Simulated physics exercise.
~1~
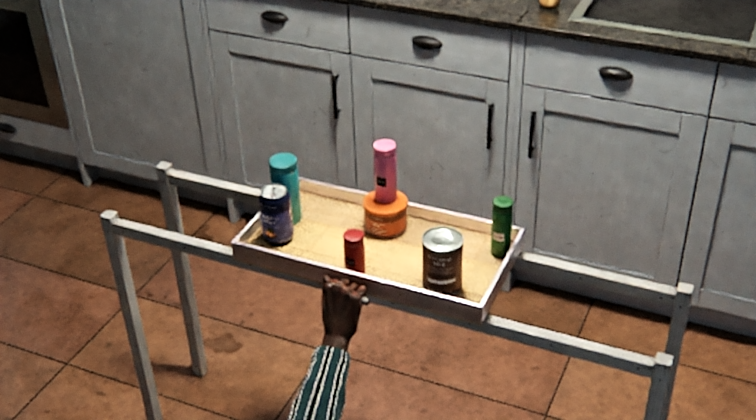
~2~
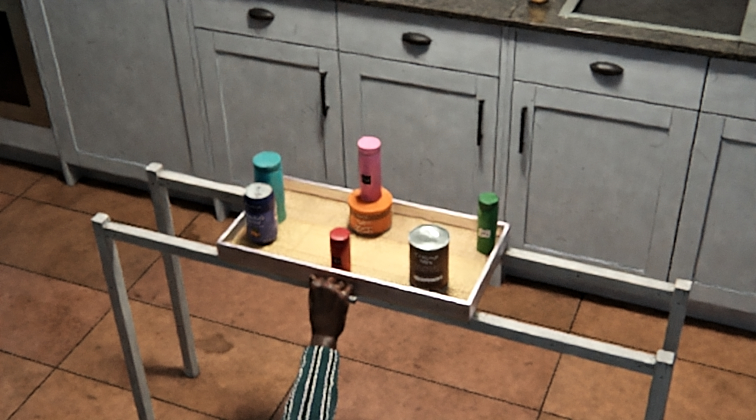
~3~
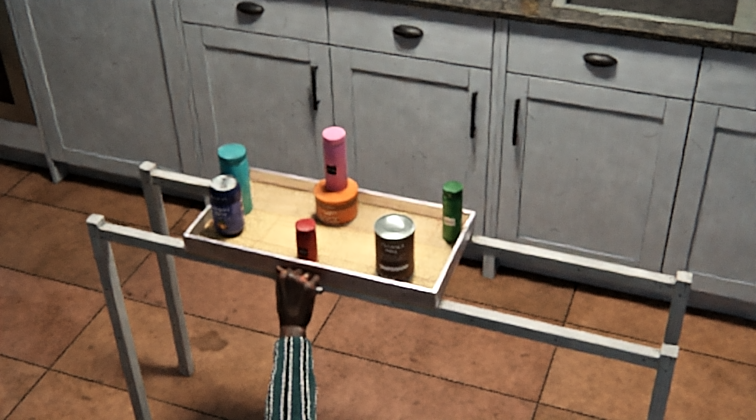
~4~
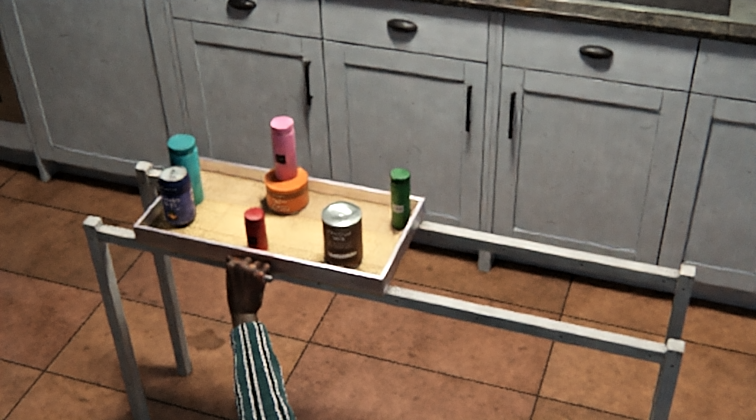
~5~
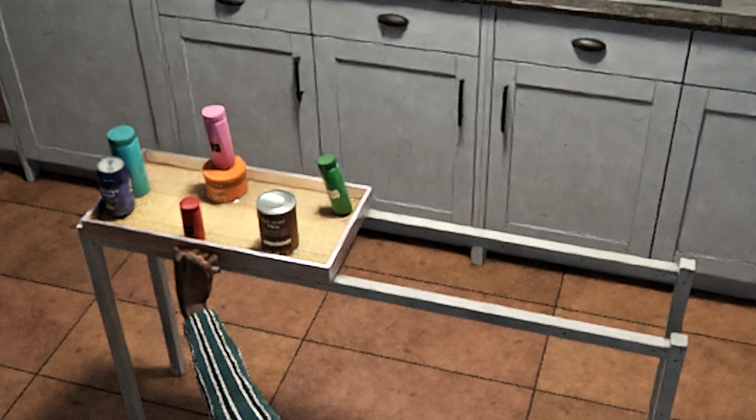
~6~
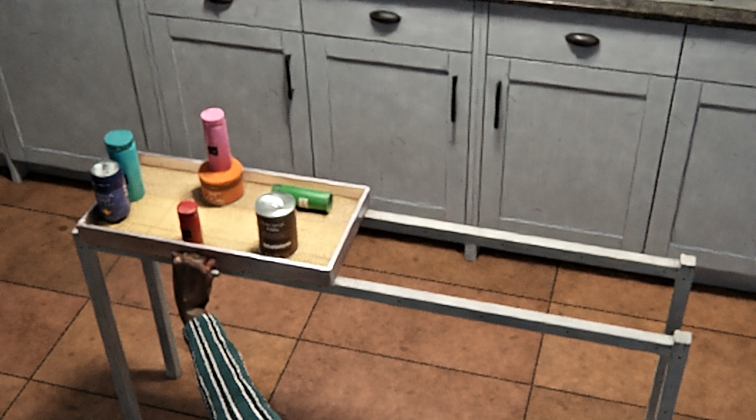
A shallow wooden tray with a pale rim slides left along a grey metal frame in front of kitchen cabinets, with a hand in a striped sleeve at its front edge. It carries seven containers, among them a green shaker, a brown tin, a red shaker and a pink shaker by an orange tub. The tray picks up pace, and everything rides along upright. As it reaches the left end, the green shaker tips left. It falls onto its side behind the brown tin, while the others remain standing on the halted tray.
